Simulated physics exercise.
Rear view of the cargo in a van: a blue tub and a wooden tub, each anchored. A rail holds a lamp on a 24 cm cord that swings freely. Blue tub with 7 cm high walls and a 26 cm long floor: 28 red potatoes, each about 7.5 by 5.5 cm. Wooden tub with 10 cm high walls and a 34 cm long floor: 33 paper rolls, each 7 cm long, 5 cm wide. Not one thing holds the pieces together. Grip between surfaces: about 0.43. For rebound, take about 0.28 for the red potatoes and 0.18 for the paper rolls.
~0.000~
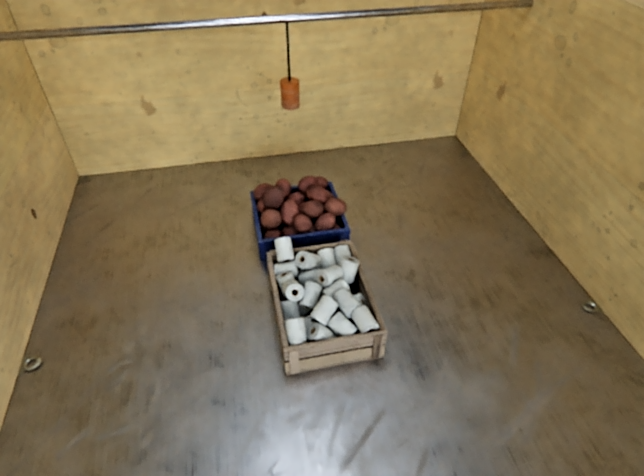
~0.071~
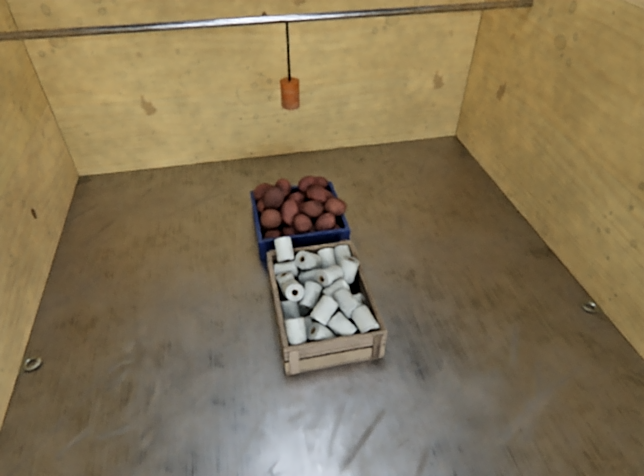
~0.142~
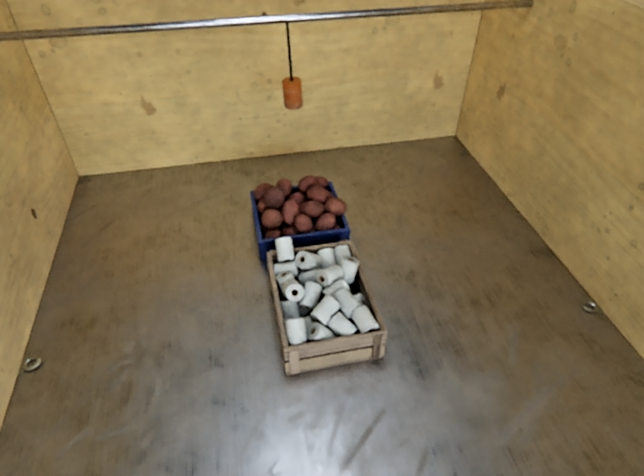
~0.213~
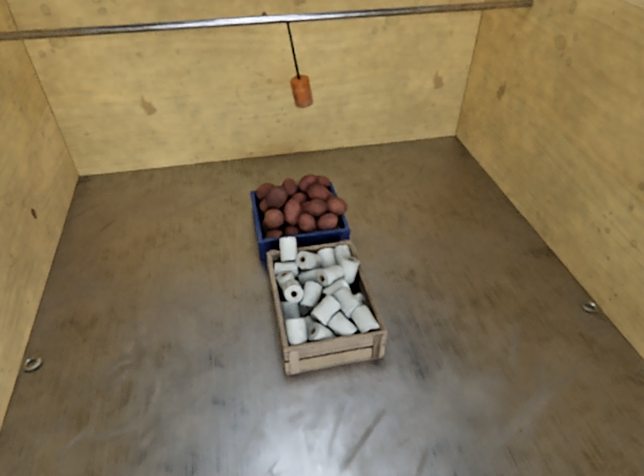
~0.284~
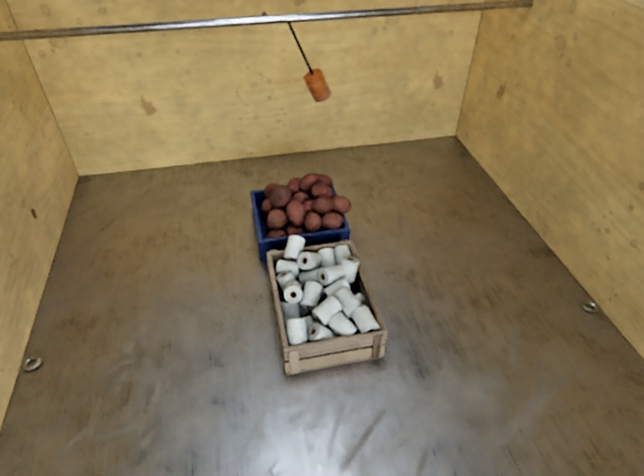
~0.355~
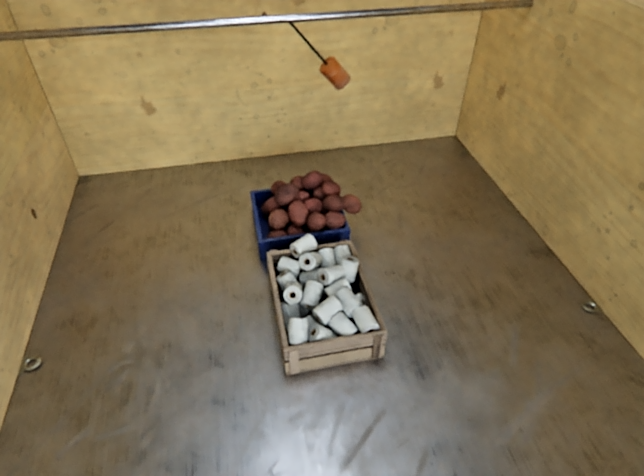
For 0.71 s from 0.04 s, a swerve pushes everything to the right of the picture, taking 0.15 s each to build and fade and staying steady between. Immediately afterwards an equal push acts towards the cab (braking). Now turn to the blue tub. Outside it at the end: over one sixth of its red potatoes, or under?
Over one sixth.
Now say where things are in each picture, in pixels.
In the first frame (places track the rim corner closest to us here), blue tub (260, 239); wooden tub (286, 346); lamp cord 0° off upright; all still inside.
The second frame shows blue tub (260, 239); lamp cord 0° off upright.
The third frame shows blue tub (260, 239); lamp cord 2° off upright.
The fourth frame shows blue tub (260, 239); lamp cord 10° off upright.
The fifth frame shows blue tub (260, 239); lamp cord 23° off upright.
The sixth frame shows blue tub (260, 239); wooden tub (286, 346); lamp cord 40° off upright; 1 out, the lowest potato at (351, 204).
After 0.63 s, the blue tub is down by 5 of 28 and the wooden tub is down by 1 of 33.
After 0.97 s, the blue tub is down by 8 of 28 and the wooden tub is down by 1 of 33.
After 1.45 s, the blue tub is down by 13 of 28 and the wooden tub is down by 1 of 33.
Outcome (at 2.06 s), the blue tub is down by 13 of 28 and the wooden tub is down by 1 of 33. Asked share, 13 of 28, 46 per cent.
